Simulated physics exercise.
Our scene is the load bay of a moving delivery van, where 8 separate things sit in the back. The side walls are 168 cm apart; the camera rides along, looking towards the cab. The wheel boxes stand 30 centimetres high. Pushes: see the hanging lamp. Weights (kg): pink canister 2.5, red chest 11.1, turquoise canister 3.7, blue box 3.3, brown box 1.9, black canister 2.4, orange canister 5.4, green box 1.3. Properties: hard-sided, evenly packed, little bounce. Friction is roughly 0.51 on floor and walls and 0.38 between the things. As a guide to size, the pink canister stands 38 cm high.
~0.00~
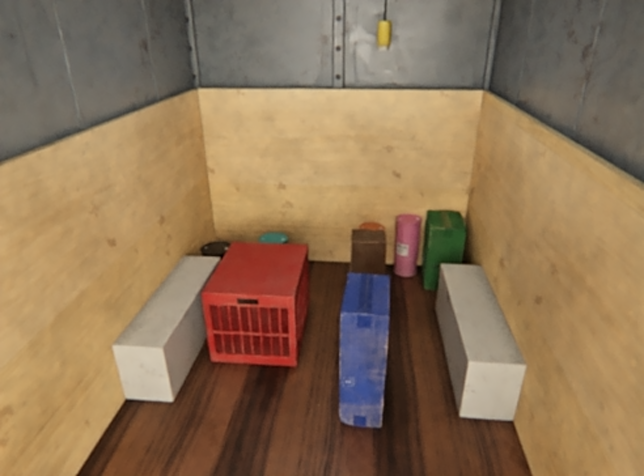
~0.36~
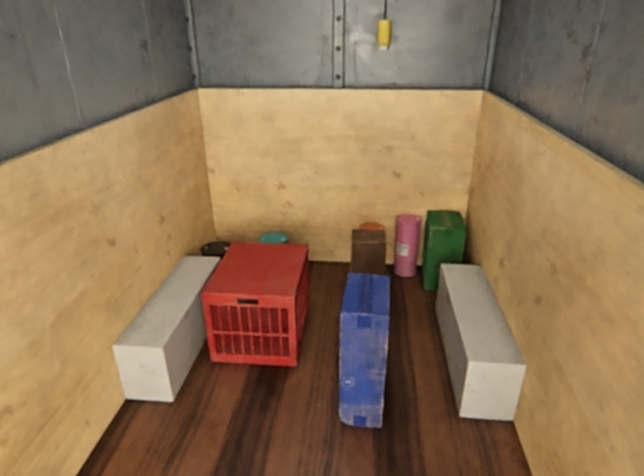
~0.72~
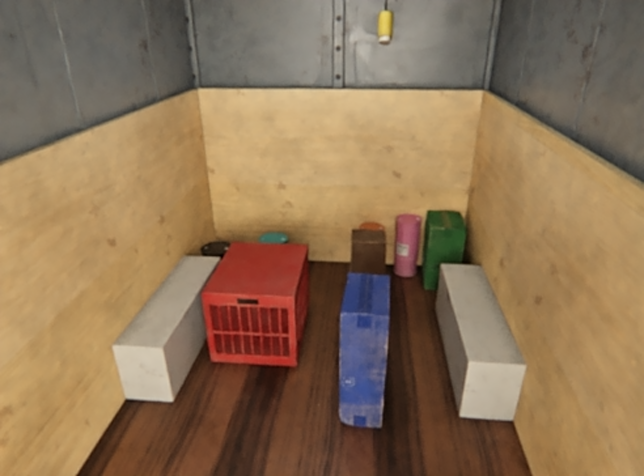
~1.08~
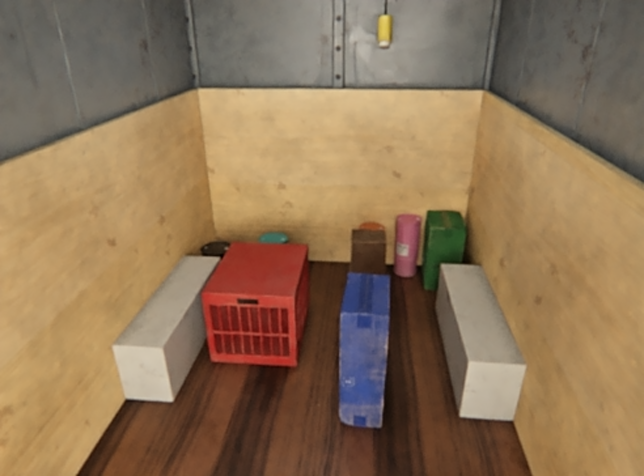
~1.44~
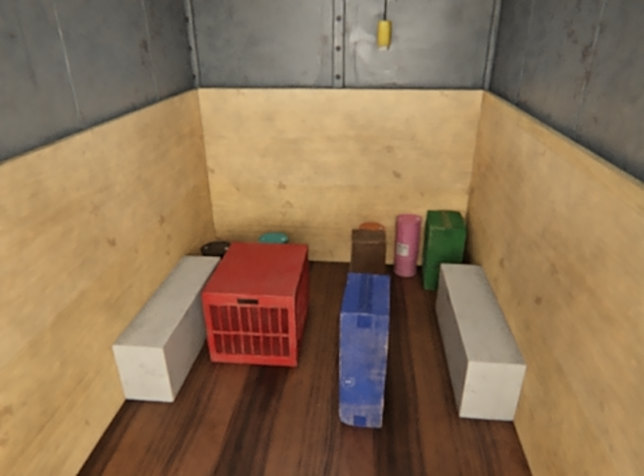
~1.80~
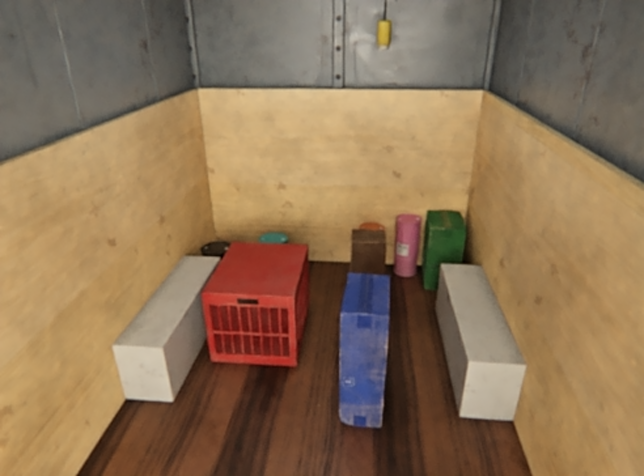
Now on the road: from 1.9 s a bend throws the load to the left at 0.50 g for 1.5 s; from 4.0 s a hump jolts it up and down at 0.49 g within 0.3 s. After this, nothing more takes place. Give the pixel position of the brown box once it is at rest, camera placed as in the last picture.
(335, 270).
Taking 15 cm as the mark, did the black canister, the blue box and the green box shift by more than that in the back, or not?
Black canister: Remains in place; blue box: Is displaced; green box: Is displaced.
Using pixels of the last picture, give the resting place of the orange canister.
Around (297, 255).
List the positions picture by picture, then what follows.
Steady run; brown box (367, 272); pink canister (407, 245), in the first frame.
Push 0.33 g backwards; blue box (364, 349), in the second frame.
Push 0.33 g backwards, in the third frame.
Push 0.29 g backwards; green box (442, 250); pink canister (407, 245), in the fourth frame.
Steady run; red chest (262, 300), in the fifth frame.
Steady run; brown box (367, 272); blue box (364, 349), in the sixth frame.
Around 2.80 s, push 0.50 g left; brown box at 36° to upright near (339, 269); blue box on its side; pink canister at 33° to upright.
Around 3.10 s, push 0.50 g left; brown box at 43° to upright near (335, 270); blue box on its side; orange canister on its side.
Finally (4.9 s), on their side or leaning hard in the back, pink canister, blue box, brown box, orange canister and green box; the other 3 still in place (within 15 cm). In the last view, brown box near (335, 270).
